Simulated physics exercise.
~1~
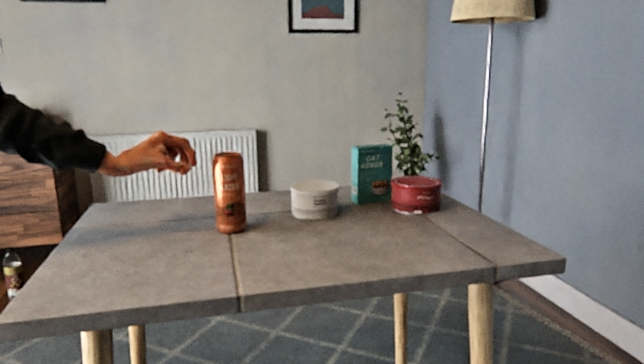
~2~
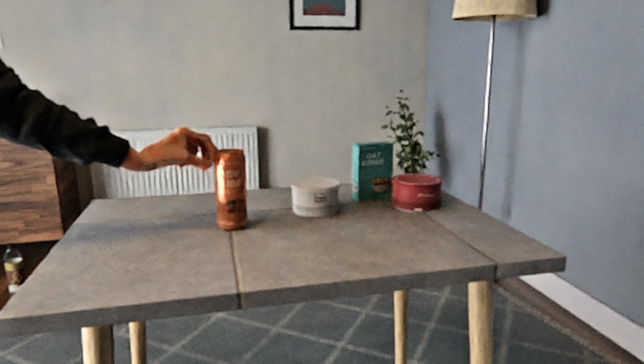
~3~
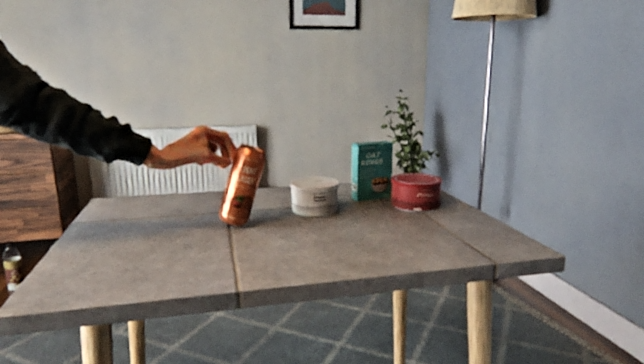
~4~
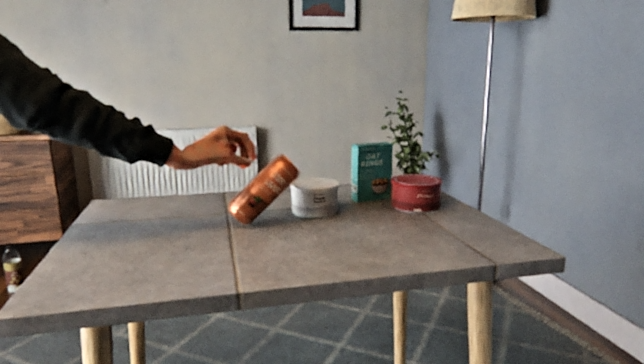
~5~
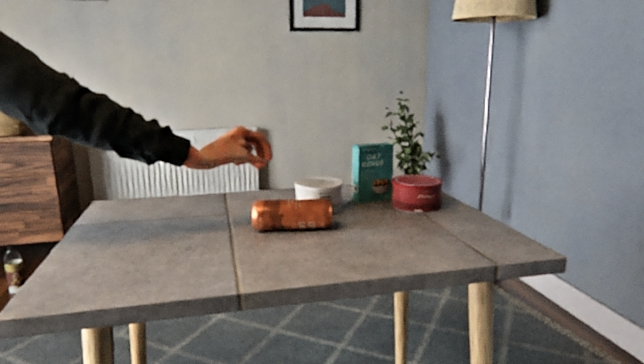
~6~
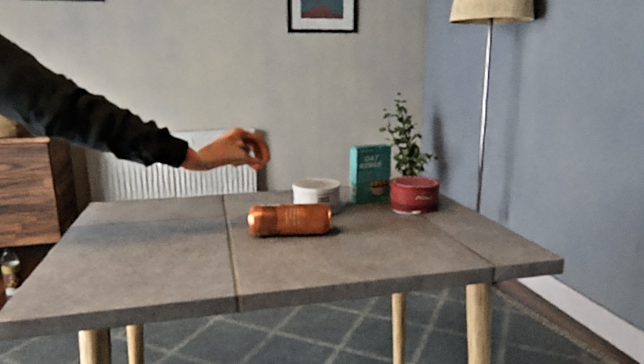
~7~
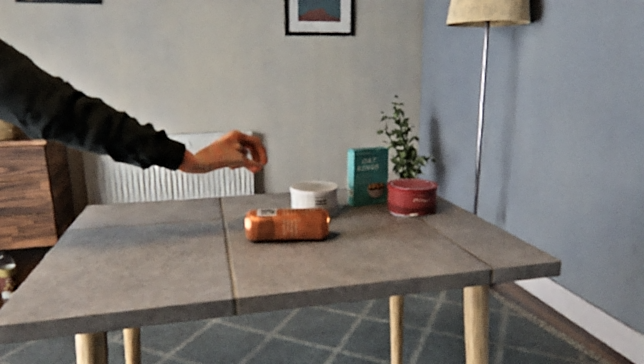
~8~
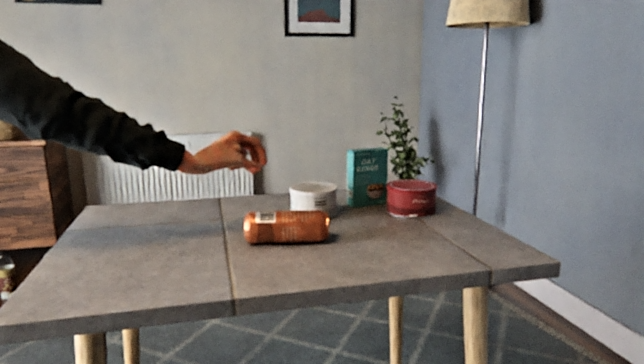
On a grey table in a living room, a hand pushes an upright orange can rightward until it topples onto its side.
